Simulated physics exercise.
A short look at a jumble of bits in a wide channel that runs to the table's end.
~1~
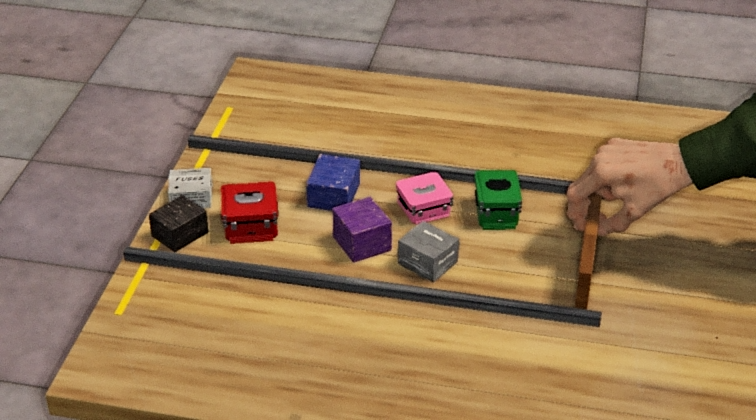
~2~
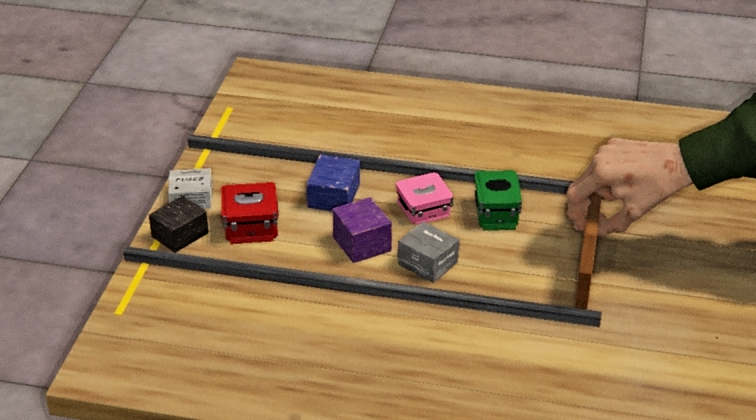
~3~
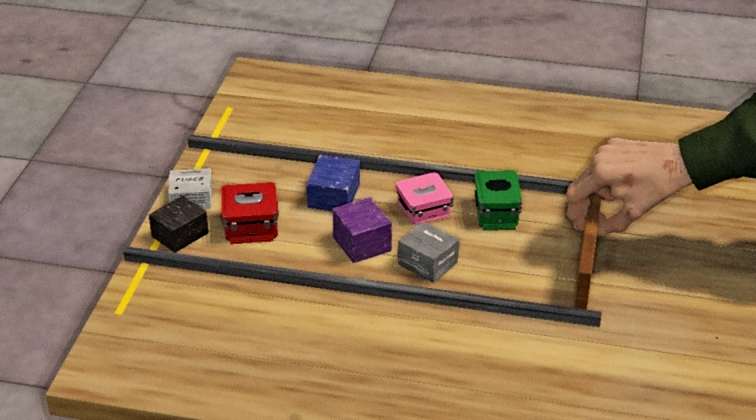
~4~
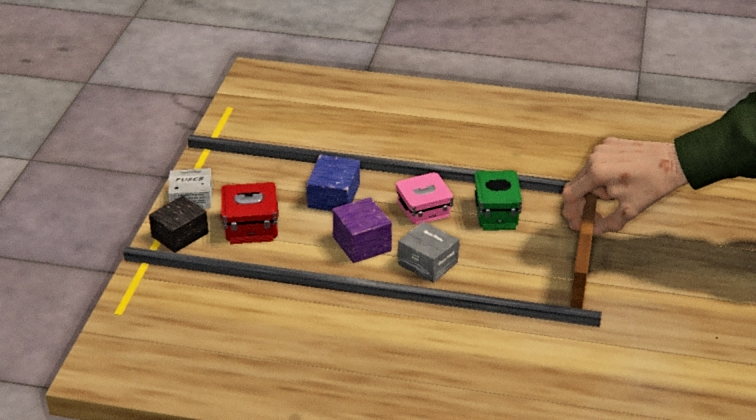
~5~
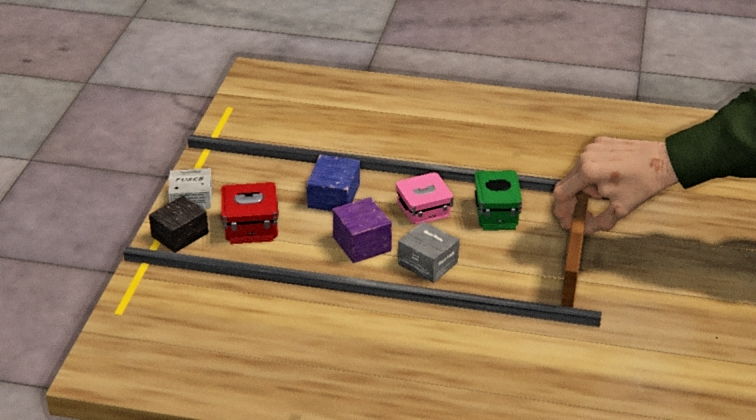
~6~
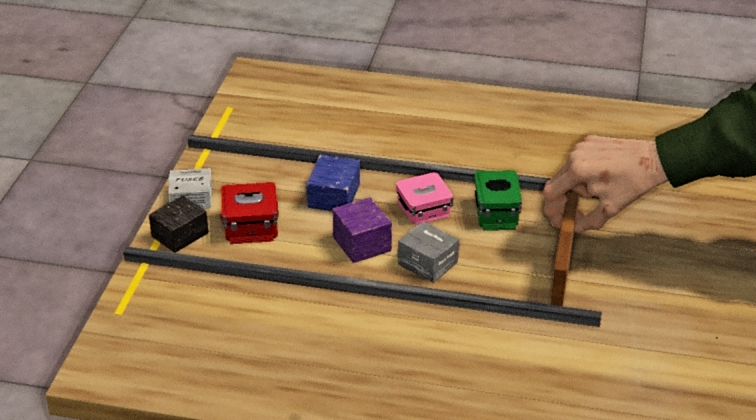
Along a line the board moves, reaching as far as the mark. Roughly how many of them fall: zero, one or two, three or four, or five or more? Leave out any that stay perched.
Five or more.
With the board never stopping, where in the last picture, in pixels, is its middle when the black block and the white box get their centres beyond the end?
Roughly at (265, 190) and roughly at (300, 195).
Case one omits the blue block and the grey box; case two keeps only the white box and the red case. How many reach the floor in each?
The count is 4 in one try and 3 in the other, in that order.
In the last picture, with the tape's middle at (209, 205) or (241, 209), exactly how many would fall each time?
You'd count 5 the first time and 3 the second.
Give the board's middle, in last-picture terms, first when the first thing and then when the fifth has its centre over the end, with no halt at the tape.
(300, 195), then (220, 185).
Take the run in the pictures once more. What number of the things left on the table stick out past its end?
The tally is 3.
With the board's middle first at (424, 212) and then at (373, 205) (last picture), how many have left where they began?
The number moved is 5 and then 5.
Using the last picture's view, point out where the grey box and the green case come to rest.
They come to rest around (134, 230) and (176, 157).
Soon after, none off yet; white box at rest near (190, 189); black block at rest near (179, 224); red case at rest near (250, 212).
In the end, the number that fall off is five or more; gone, pink case, blue block, red case, black block and white box.
